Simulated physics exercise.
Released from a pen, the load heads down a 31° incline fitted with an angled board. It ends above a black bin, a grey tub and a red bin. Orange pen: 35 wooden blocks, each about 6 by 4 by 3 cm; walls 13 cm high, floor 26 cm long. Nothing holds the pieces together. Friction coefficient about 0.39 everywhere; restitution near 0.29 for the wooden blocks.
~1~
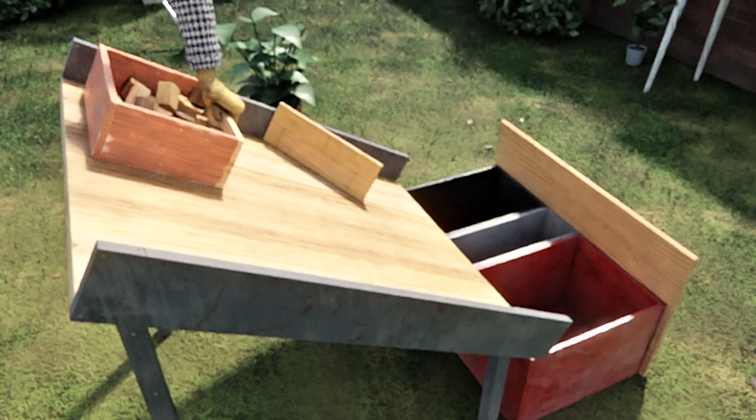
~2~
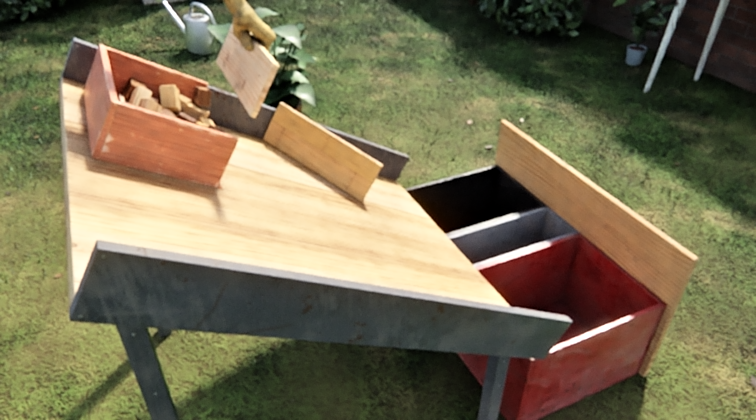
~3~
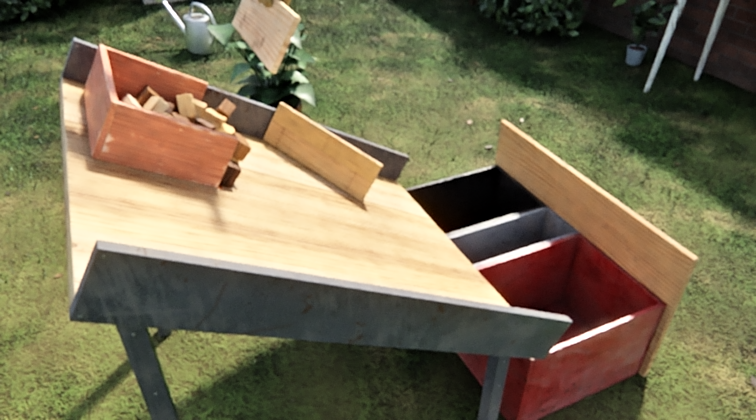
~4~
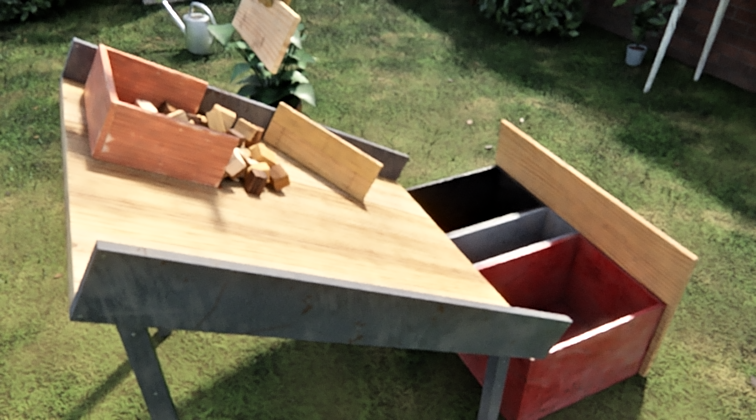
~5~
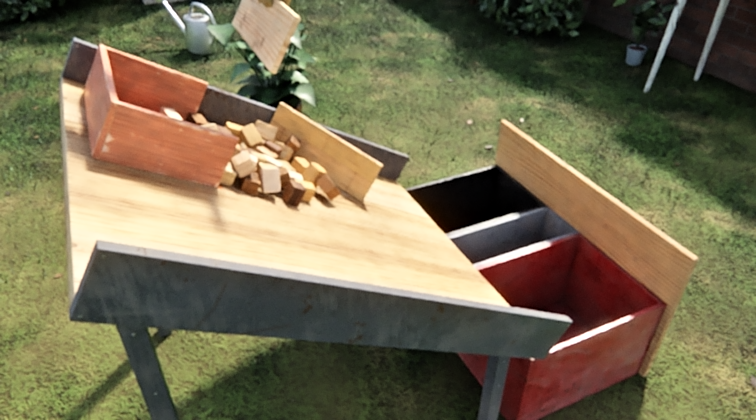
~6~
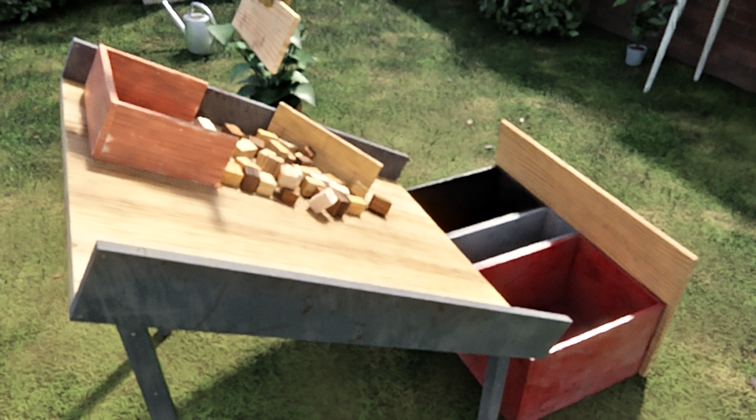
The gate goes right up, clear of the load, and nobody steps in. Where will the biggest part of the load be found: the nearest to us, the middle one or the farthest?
It is the grey tub, the middle one.
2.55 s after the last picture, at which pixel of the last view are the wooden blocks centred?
At about (505, 286).
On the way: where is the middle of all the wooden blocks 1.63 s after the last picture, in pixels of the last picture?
Around (505, 286).
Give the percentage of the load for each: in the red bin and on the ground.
Roughly 20 and 0 per cent.
Then, 0.41 s after the last picture, 6 in the grey tub, 1 in the red bin, 27 on the slope and 1 in the air.
Then, 0.92 s after the last picture, 13 in the grey tub, 7 in the red bin, 13 on the slope and 2 in the air.
Then, 1.63 s after the last picture, 1 in the black bin, 19 in the grey tub, 7 in the red bin and 8 on the slope.
Final count (2.55 s after the last picture), 2 in the black bin, 19 in the grey tub, 7 in the red bin and 7 on the slope.
